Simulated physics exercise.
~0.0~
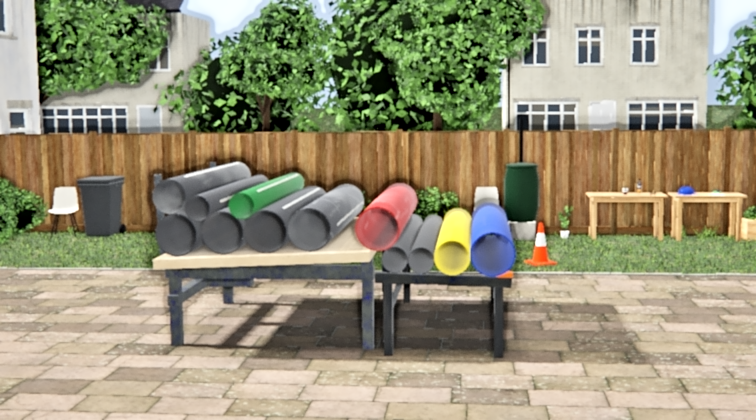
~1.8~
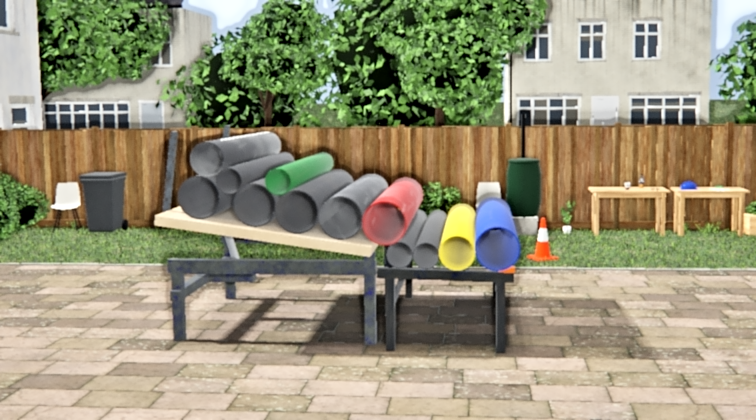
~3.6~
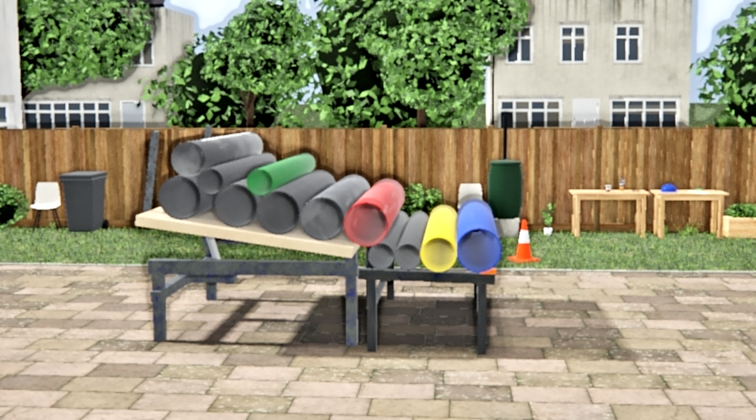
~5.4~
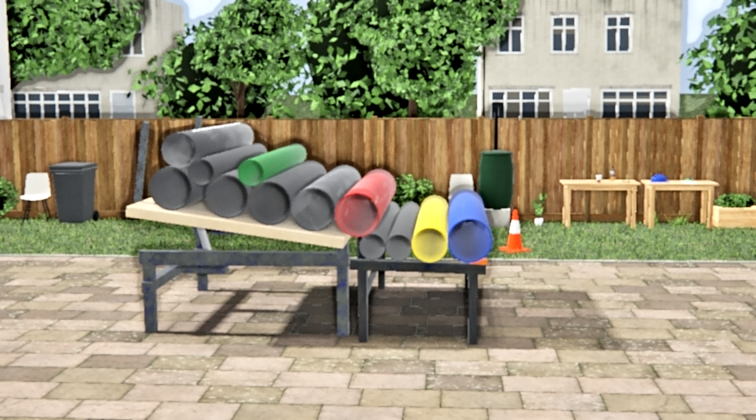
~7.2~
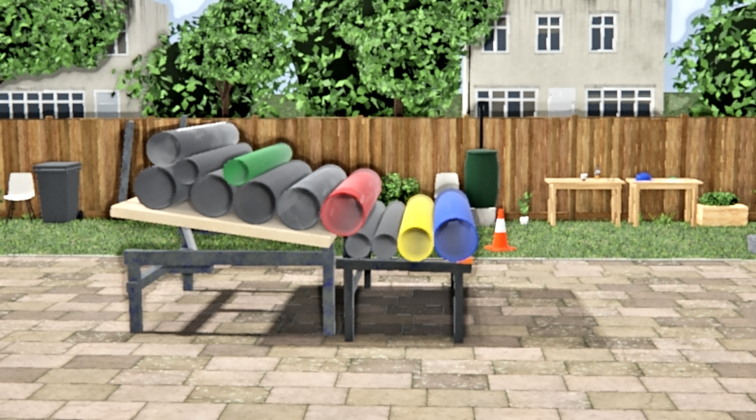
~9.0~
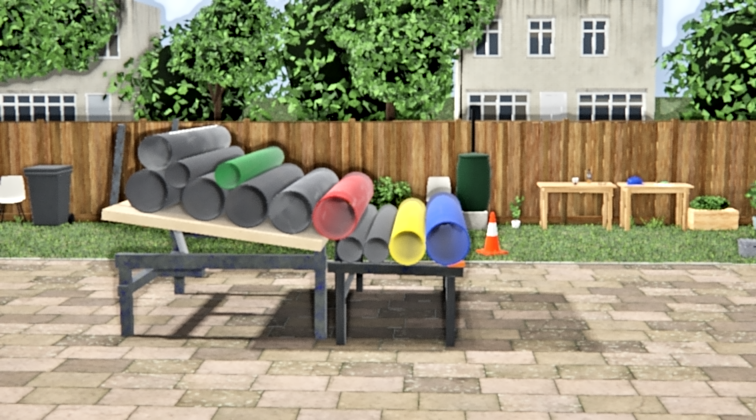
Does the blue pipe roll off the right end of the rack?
No, the blue pipe stays at the right end of the rack. The yellow, red and green pipes do not go over that end either.
We see grey and coloured pipes piled on a pale-topped table and a lower dark rack in a paved yard. The tabletop's left end rises, the pipes on it shift right, and all settle with red leaning at the join and yellow and blue still on the rack.
